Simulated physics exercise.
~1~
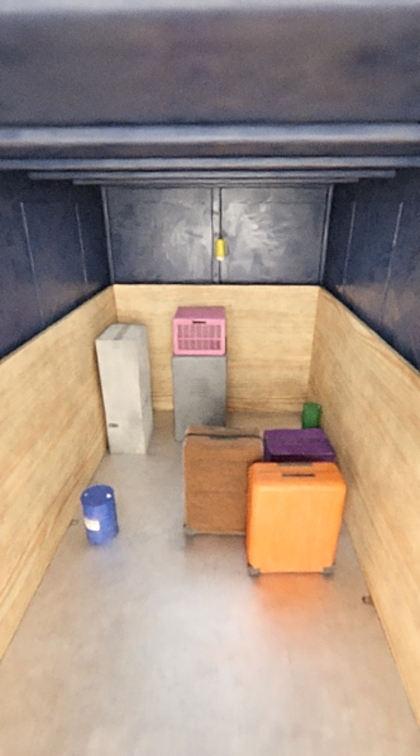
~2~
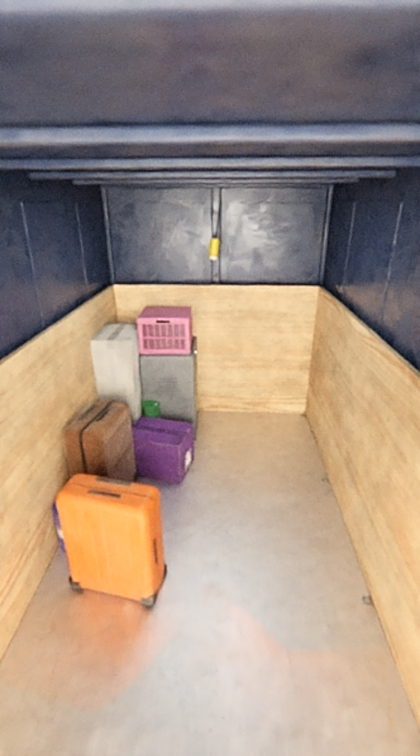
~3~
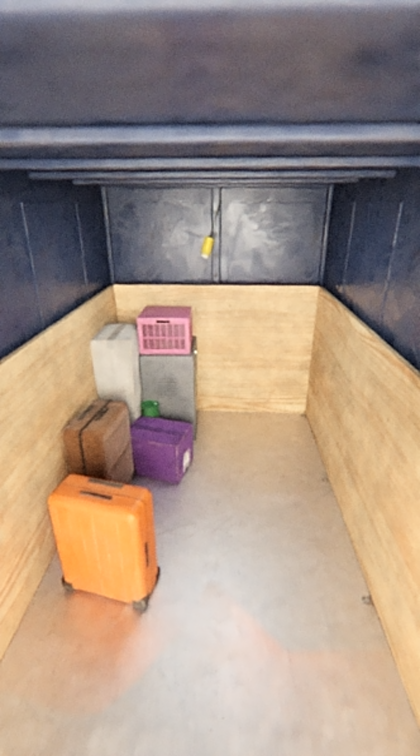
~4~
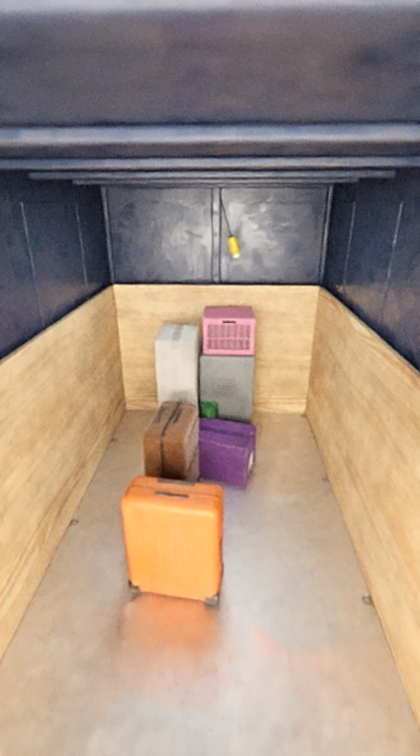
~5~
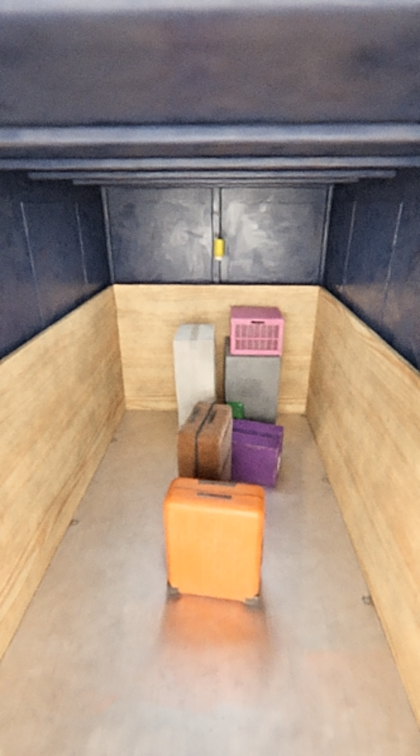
Suitcases and boxes in a van bay slide left, then partway back right, staying upright.
